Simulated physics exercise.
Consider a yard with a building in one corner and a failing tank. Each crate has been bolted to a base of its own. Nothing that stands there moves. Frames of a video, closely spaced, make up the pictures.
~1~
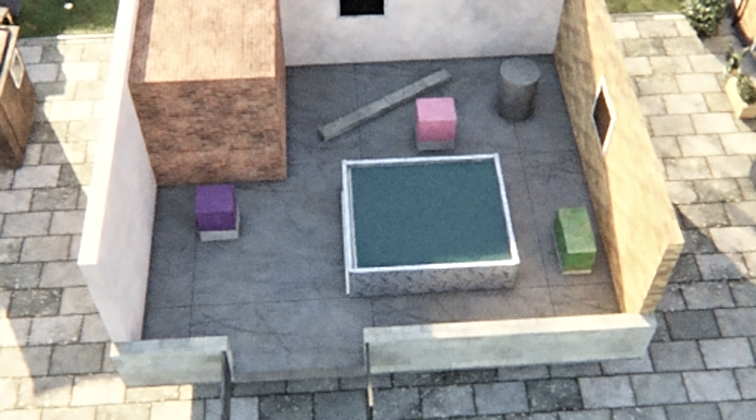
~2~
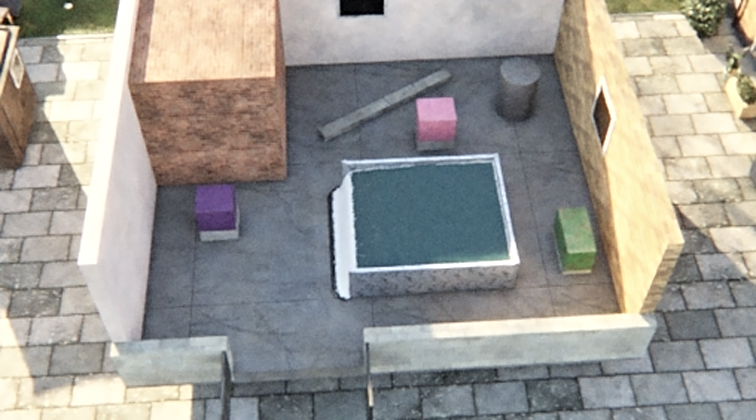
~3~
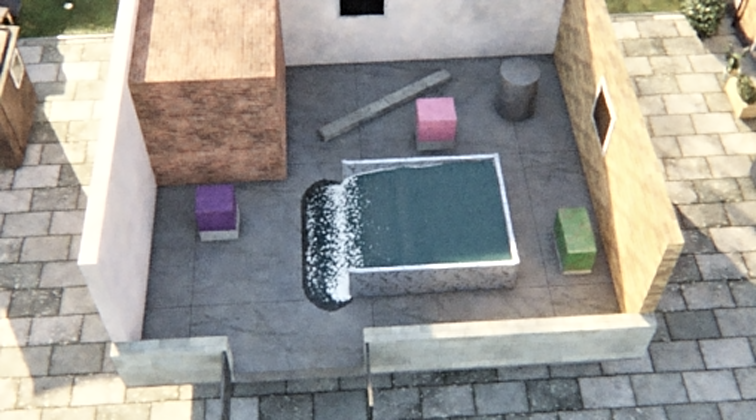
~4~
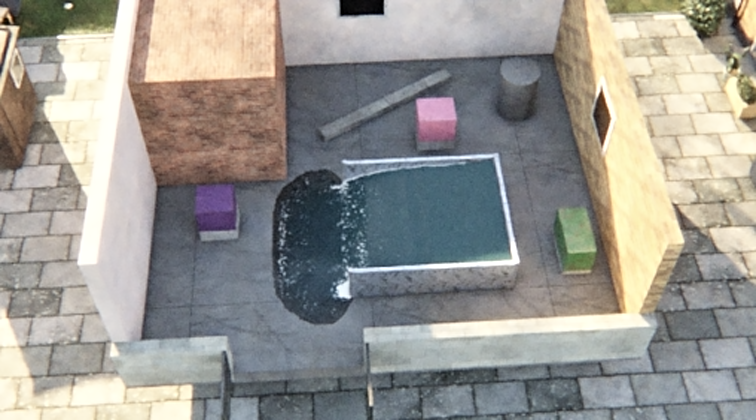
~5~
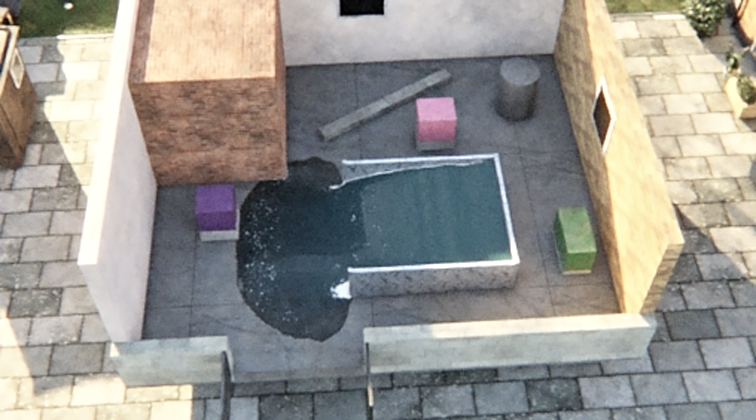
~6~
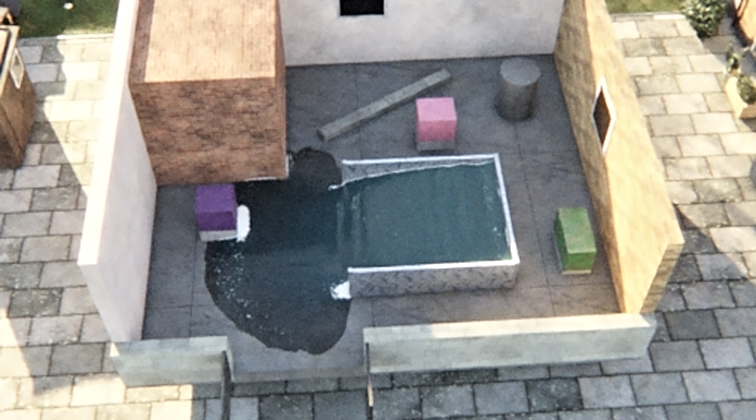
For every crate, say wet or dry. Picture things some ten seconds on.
As I see it, the pink crate will not even get damp; the green crate will be wet; the purple crate will be wet.
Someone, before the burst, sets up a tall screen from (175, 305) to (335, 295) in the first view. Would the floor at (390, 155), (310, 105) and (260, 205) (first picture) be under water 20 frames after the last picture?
First unwetted, then inundated, then inundated.
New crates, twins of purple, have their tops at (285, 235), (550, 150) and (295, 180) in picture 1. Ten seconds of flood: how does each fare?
Taking them in order, the first is flooded, the second is untouched and the third is flooded.
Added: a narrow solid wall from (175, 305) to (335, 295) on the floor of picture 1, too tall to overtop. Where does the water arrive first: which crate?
Answer: The crate marked purple.
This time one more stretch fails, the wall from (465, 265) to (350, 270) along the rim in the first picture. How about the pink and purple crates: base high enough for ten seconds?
So the pink crate remains untouched while the purple crate remains untouched.
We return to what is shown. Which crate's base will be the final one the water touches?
I'd go with the green one.
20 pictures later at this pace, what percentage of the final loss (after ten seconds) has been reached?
I'd put it near 10 in a hundred.
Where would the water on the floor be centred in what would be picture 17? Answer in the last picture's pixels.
Around pixel (308, 247).
A moment on, water covers 35 % of the floor; the pink crate not reached, the green crate not reached, the purple crate water round its plinth.
Next, water covers 35 % of the floor; the pink crate not reached, the green crate not reached, the purple crate water round its plinth.
Then, water covers 40 % of the floor; the pink crate not reached, the green crate not reached, the purple crate water round its plinth.
Later, water covers 65 % of the floor; the pink crate water round its plinth, the green crate water round its plinth, the purple crate water round its plinth.
In the end, water covers 95 % of the floor; the pink crate stayed above the water, the green crate was topped, the purple crate was topped.
